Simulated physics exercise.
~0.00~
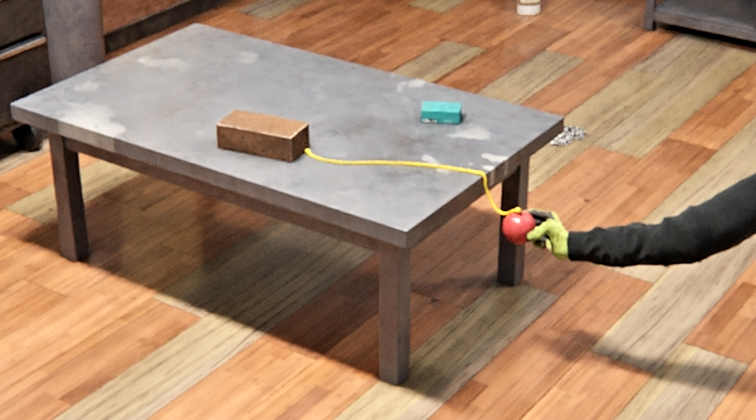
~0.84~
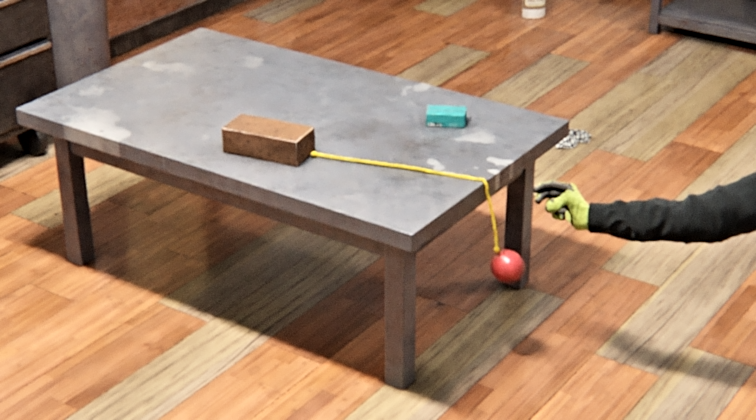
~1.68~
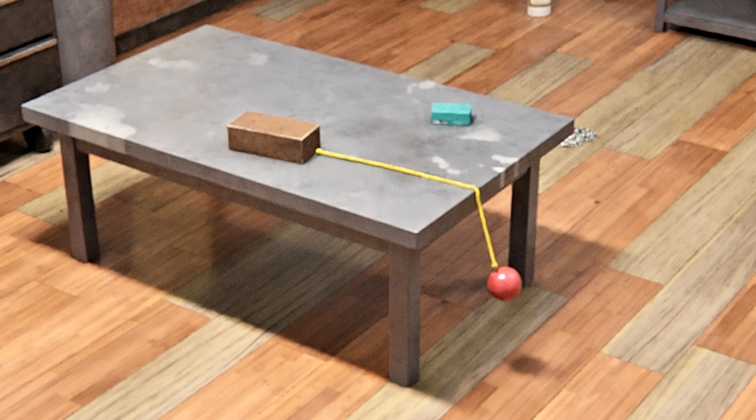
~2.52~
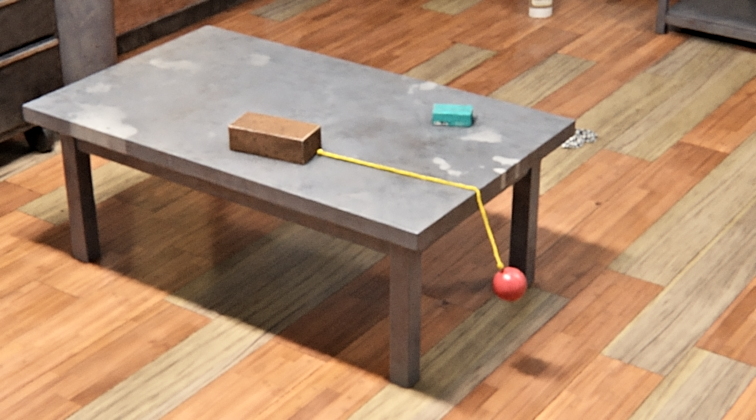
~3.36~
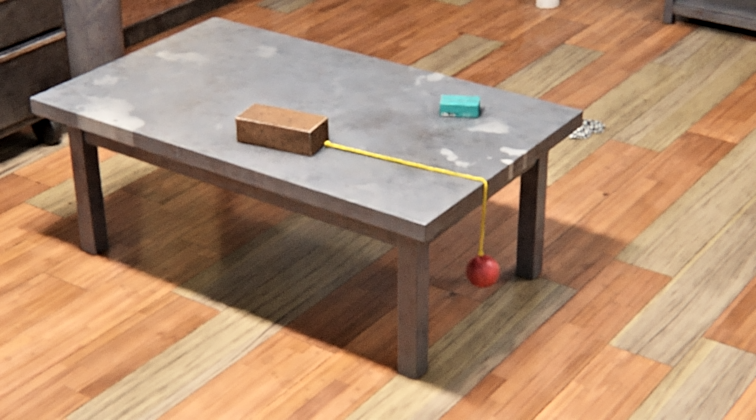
A red apple tied by a yellow string to a brick on a gray workbench was let go by a gloved hand, dropped a little and swung below the edge, and ended up dangling there while the brick and turquoise box stayed put.
